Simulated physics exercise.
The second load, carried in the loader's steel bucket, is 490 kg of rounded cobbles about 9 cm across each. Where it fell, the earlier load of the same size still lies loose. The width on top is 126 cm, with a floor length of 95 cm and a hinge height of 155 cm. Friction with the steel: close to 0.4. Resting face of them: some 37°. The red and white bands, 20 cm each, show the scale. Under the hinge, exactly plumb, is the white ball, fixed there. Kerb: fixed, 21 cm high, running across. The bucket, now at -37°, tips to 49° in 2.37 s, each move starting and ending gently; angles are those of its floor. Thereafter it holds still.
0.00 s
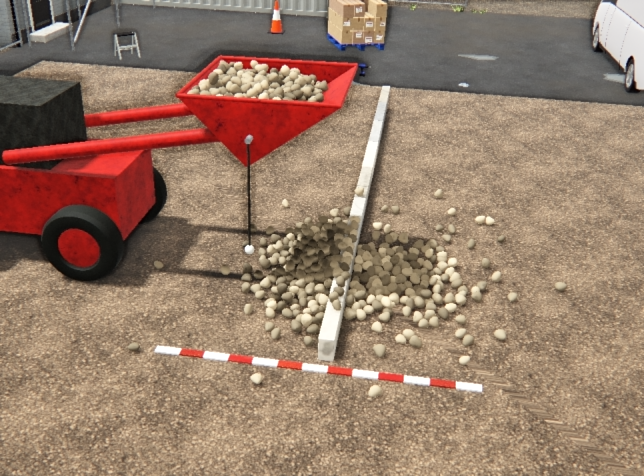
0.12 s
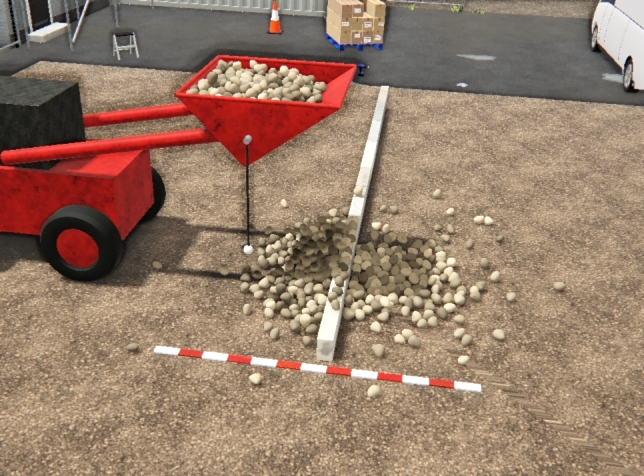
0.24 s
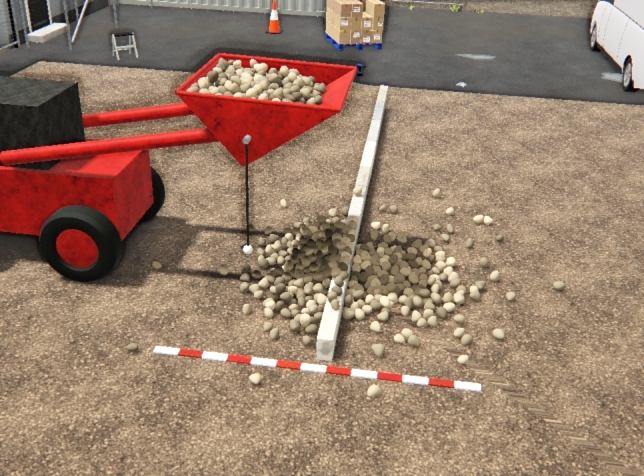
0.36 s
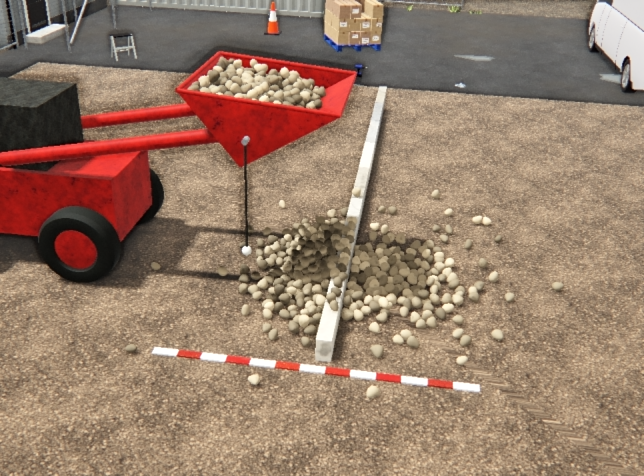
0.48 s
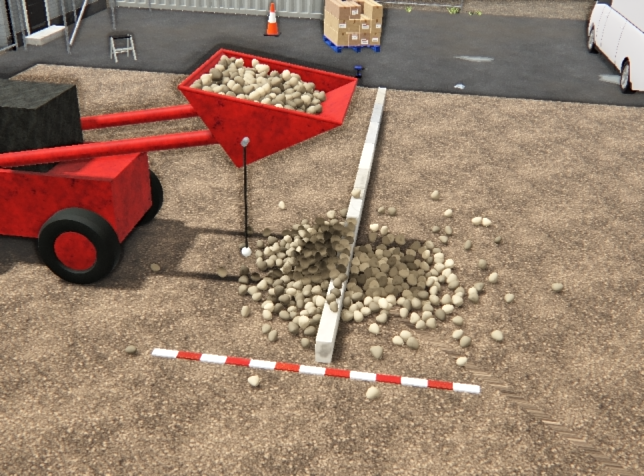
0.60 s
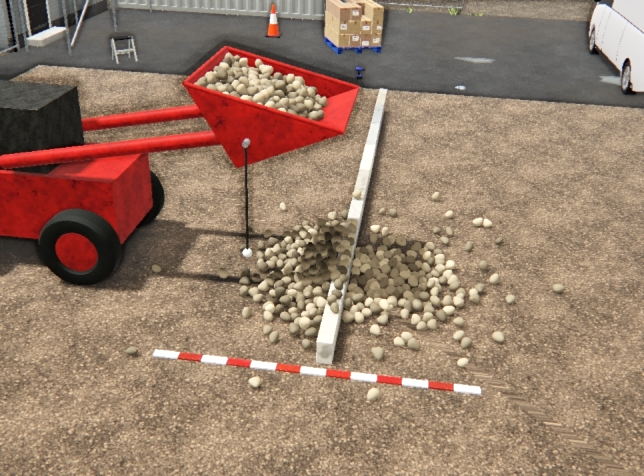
On a gravel yard, a red loader slowly tilts its raised bucket of cobbles forward.
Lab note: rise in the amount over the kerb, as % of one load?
Approximately 72 %.
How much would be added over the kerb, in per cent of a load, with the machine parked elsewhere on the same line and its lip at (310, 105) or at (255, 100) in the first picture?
About 30 per cent from the first spot and 0 per cent from the second.
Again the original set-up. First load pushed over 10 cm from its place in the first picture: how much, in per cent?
Close to 15 in a hundred of them.
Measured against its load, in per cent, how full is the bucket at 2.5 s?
Still inside: Some 0 %.
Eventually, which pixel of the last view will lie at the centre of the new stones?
The middle ends up near (373, 269).
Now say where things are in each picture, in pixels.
In the first picture, lip at (341, 106), floor tilted -37°, highest stones at (245, 72). The earlier load is highest near (345, 250), 27 cm above ground level, 59 % on this side of the kerb, 41 % over the kerb.
In the second picture, the bucket is at -36°, its lip at (340, 107); the top of the load is at (238, 73); the stones move at 0.0 m/s on average.
In the third picture, lip at (340, 110), floor tilted -35°, highest stones at (237, 71); the stones move at 0.1 m/s on average.
In the fourth picture, lip at (341, 116), floor tilted -32°, highest stones at (234, 72); the stones move at 0.1 m/s on average.
In the fifth picture, lip at (342, 123), floor tilted -28°, highest stones at (232, 69); the stones move at 0.1 m/s on average.
In the sixth picture, the bucket is at -23°, its lip at (344, 132); the top of the load is at (232, 67); the stones move at 0.2 m/s on average.
After 1.8 s the floor is at 36°; in per cent of one load, 78 in the bucket, 76 on this side of the kerb, 46 over the kerb; the foremost stones are at (500, 266).
After 2.5 s the floor is at 49°; in per cent of one load, 0 in the bucket, 95 on this side of the kerb, 104 over the kerb; the foremost stones are at (500, 266).
After 2.8 s the floor is at 49°; in per cent of one load, 0 in the bucket, 87 on this side of the kerb, 113 over the kerb; the foremost stones are at (504, 278).
After 5.6 s the floor is at 49°; in per cent of one load, 0 in the bucket, 86 on this side of the kerb, 114 over the kerb; the foremost stones are at (506, 270). Net gain over the kerb, 72.
